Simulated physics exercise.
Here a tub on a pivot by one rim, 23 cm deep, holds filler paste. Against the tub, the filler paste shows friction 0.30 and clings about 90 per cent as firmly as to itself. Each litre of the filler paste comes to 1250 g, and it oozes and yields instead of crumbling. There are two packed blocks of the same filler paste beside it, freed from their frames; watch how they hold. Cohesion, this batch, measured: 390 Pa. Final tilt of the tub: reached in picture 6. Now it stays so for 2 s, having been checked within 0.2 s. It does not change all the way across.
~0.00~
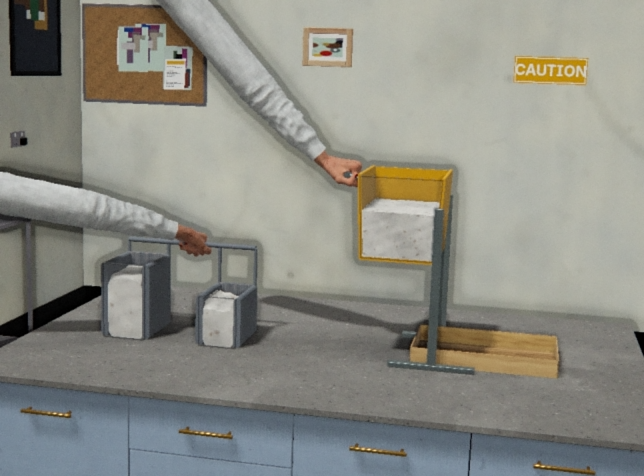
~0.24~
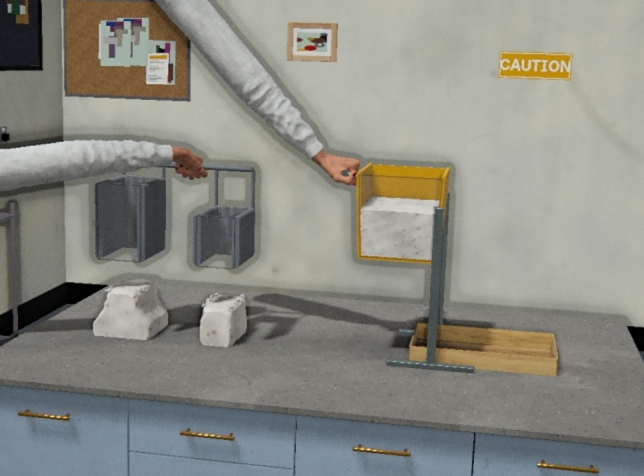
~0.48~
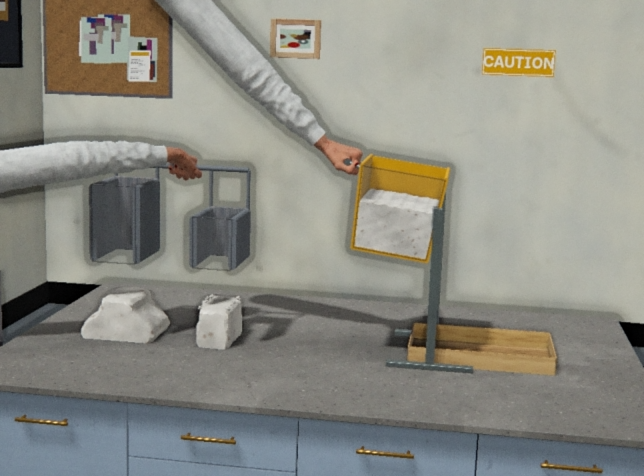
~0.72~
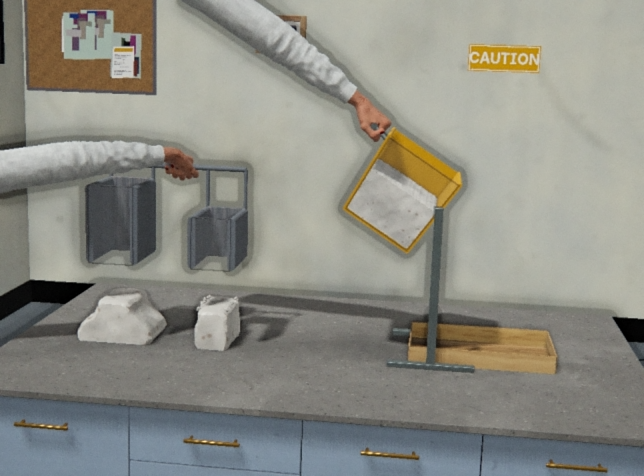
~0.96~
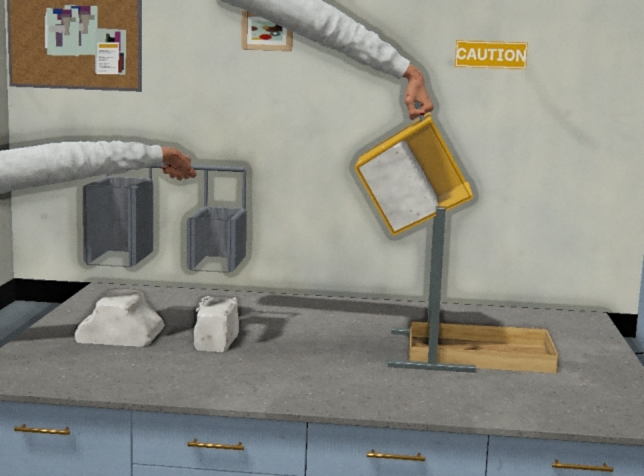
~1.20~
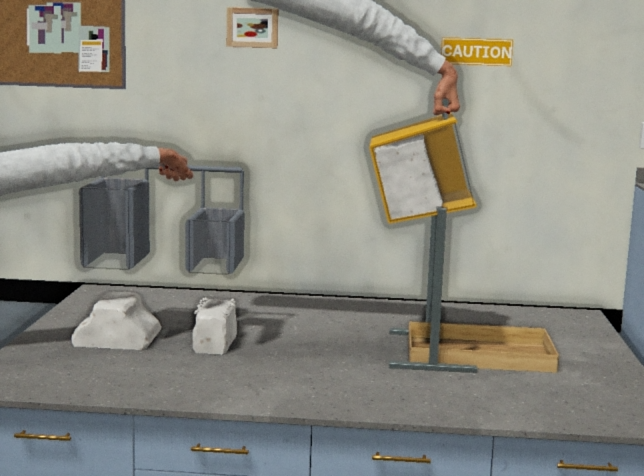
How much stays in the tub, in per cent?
Roughly 100 per cent stays in the tub.
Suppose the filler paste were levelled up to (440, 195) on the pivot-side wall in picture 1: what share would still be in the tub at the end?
It would come to roughly 100 percent.
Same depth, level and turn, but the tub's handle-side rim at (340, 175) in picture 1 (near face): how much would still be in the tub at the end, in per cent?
Some 100 percent would still be in the tub at the end.
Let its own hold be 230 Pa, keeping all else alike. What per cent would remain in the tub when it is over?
Around 95 per cent.
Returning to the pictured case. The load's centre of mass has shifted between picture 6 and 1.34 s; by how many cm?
It has gone close to 1 cm.
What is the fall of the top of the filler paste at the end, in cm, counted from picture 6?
About 3 cm.
After 1.34 s, the tub is at 74 degrees and holds 100 %.
After 1.51 s, the tub is at 74 degrees and holds 100 %.
After 1.68 s, the tub is at 74 degrees and holds 100 %.
After 1.85 s, the tub is at 74 degrees and holds 100 %.
After 3.20 s, at the end, the tub is at 74 degrees and holds 100 %.
